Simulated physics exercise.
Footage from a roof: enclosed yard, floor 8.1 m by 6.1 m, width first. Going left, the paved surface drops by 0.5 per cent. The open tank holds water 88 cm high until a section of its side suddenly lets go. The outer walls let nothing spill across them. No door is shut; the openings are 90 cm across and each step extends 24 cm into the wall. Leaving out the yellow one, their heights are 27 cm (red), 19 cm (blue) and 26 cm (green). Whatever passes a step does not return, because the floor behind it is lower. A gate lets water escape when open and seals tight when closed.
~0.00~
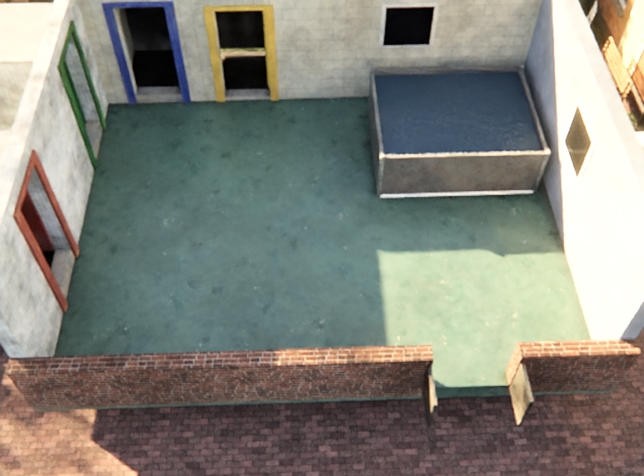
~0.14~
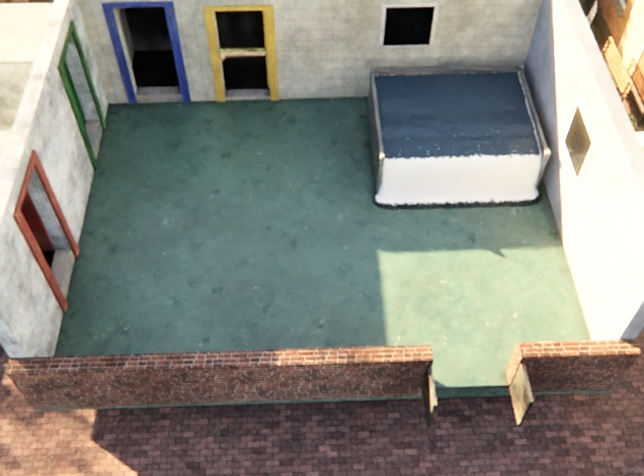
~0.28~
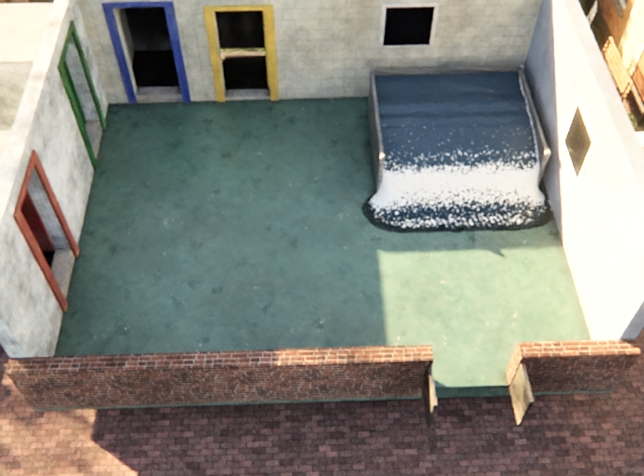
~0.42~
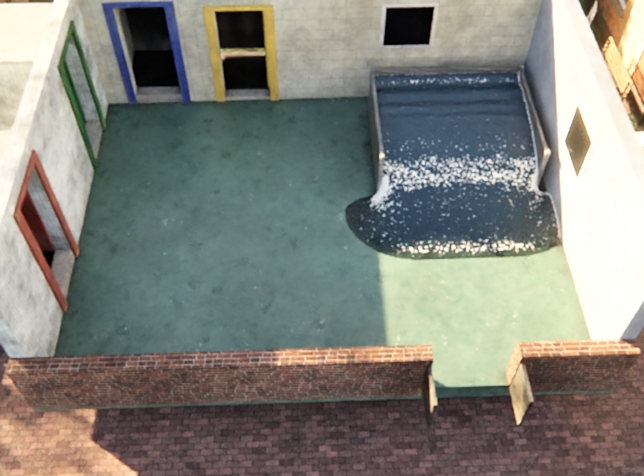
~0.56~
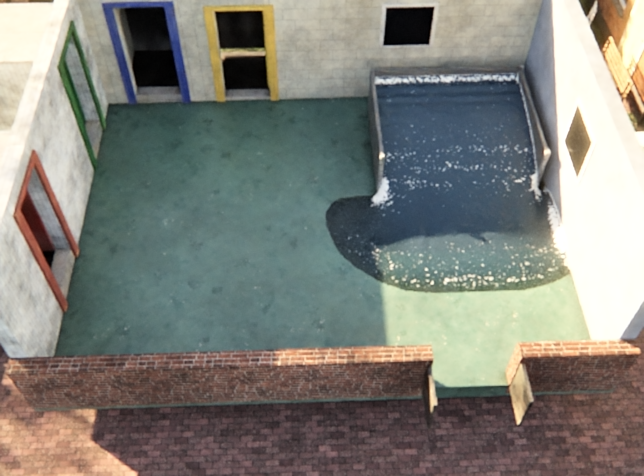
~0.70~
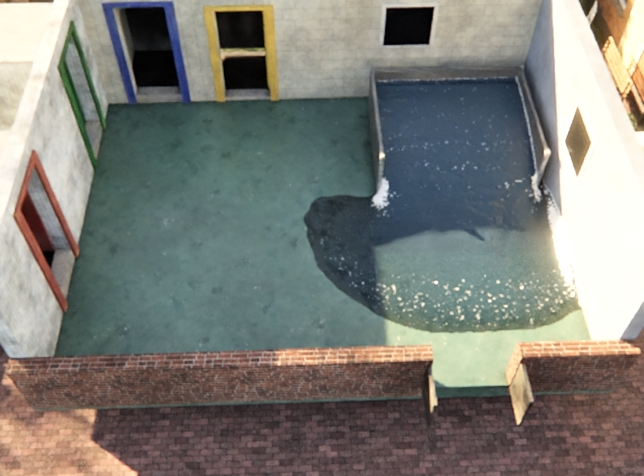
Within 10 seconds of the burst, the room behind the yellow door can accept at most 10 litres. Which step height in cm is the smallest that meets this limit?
A height of roughly 6.5 cm.
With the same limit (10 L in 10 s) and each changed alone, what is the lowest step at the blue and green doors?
Roughly 20 cm at blue and 14.5 cm at green.
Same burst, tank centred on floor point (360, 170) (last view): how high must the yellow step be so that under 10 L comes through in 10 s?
You'd need some 9.0 cm.
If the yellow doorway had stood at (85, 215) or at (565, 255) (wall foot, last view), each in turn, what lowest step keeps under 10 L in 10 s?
In turn: About 12.5 cm, about 22 cm.
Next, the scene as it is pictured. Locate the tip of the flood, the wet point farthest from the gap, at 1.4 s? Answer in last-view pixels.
The farthest wet point sits near (296, 377).
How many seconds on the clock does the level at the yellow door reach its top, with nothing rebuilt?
Approximately 9.0 s.
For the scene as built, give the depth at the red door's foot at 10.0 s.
A ruler would read roughly 11.0 cm.
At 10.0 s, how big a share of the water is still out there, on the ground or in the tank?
Around 70 per cent of the water.
After 1.4 s water covers 35 % of the floor, deepest (61 cm) near (574, 356); it has not reached the yellow door.
After 3.0 s water covers 45 % of the floor, deepest (39 cm) near (565, 368); it has not reached the yellow door.
After 10.0 s water covers 100 % of the floor, deepest (18 cm) near (107, 115); 10 cm at the yellow door, 8 litres in over its 7 cm step.
At the yellow door as built, the water arrived by 6.6 s and peaked near 10 cm at 9.0 s.
With a step of 5.5 cm, 15 litres would have come in within the 10 s; with 7.5 cm, 6 litres. So under 10 litres takes about 6.5 cm.
